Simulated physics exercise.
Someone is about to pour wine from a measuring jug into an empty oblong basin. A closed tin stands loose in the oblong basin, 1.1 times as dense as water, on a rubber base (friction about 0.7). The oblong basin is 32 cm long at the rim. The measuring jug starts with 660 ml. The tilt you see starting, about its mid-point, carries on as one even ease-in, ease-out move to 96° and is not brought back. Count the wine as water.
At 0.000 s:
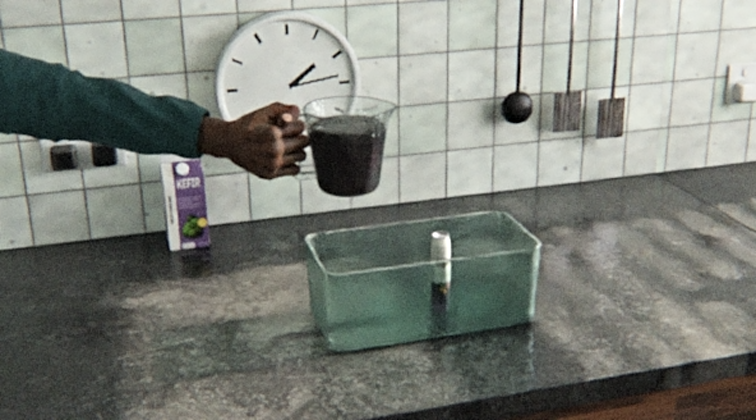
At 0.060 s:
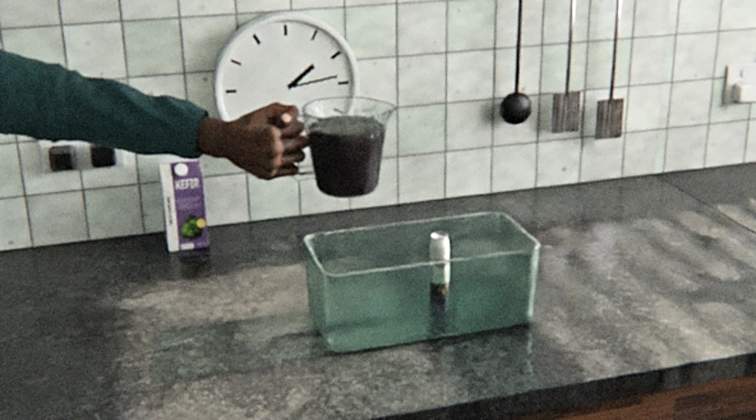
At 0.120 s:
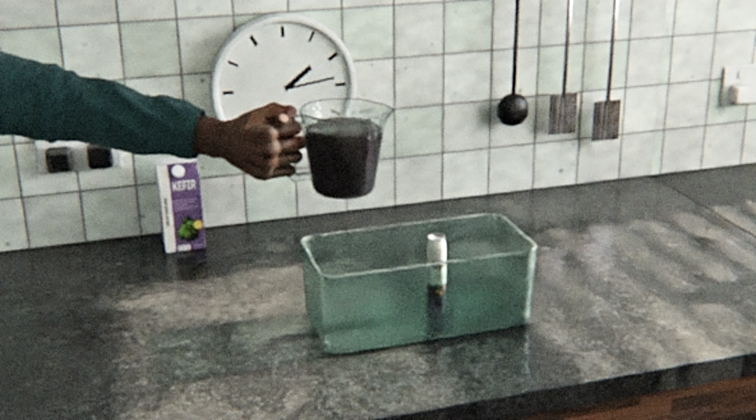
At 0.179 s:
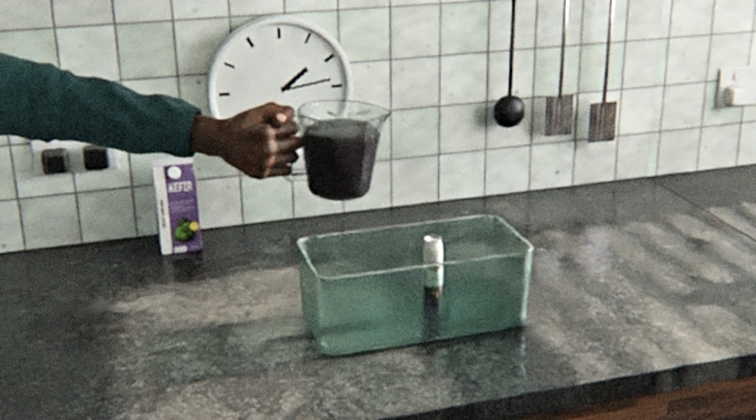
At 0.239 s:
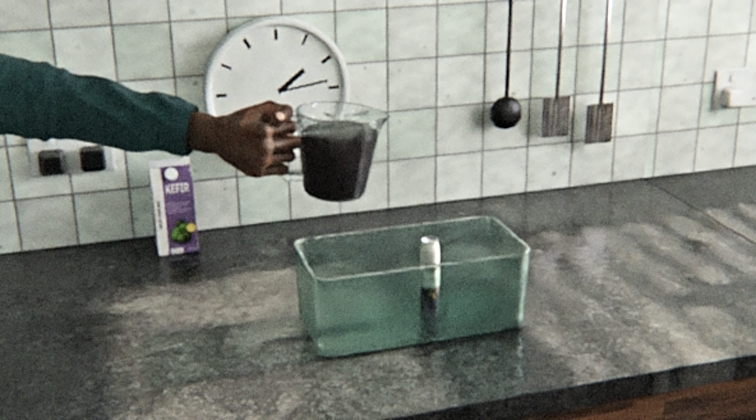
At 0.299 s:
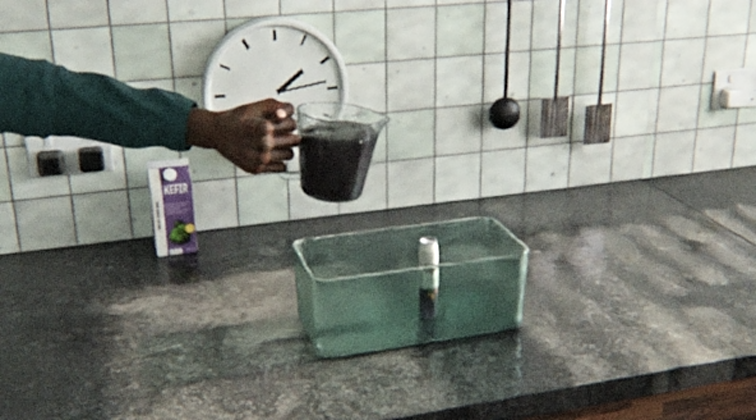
On a dark, mottled stone kitchen counter against pale green tiles, seen from slightly above, a clear oblong basin holds a small upright tin, white above and dark below. A purple-and-white kefir carton stands to the left, below a round clock and hanging utensils. A green-sleeved arm holds a measuring jug of dark liquid above the basin and tilts it slightly rightward, while the view drifts slightly.
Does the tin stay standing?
It falls.
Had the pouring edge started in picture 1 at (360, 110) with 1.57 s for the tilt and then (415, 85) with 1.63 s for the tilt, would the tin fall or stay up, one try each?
First it stays up; then it stays up.
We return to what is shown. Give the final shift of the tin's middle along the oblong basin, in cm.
About 6.5 cm.
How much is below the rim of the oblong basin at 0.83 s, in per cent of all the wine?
Some 1 per cent.
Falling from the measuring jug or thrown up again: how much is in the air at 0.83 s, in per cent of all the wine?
Some 12 per cent.
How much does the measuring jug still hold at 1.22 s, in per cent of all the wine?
About 34 per cent.
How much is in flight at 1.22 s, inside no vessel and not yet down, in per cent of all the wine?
Near 22 in a hundred.
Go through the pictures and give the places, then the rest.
In the first frame, tilt 0°; pouring edge (397, 104); surface from (309, 128) to (383, 120); the oblong basin's rim runs from (315, 256) to (523, 229); the tin's top is at (441, 239).
In the second frame, tilt 0°; pouring edge (396, 105); surface from (308, 128) to (381, 121).
In the third frame, tilt 1°; pouring edge (393, 108); surface from (306, 129) to (379, 123).
In the fourth frame, tilt 3°; pouring edge (391, 111); surface from (302, 131) to (376, 124).
In the fifth frame, tilt 5°; pouring edge (389, 114); surface from (300, 133) to (375, 126).
In the sixth frame, tilt 8°; pouring edge (390, 117); surface from (300, 133) to (375, 127).
After 0.83 s the tilt is 52° and 87 per cent is still to pour; the tin stands where it began.
After 1.22 s the tilt is 85° and 34 per cent is still to pour; the tin stands where it began.
After 1.63 s the tilt is 96° and 2 per cent is still to pour; the tin leans 43°.
After 2.07 s the tilt is 96° and 0 per cent is still to pour; the tin lies on its side.
In the end the tin lies on its side.
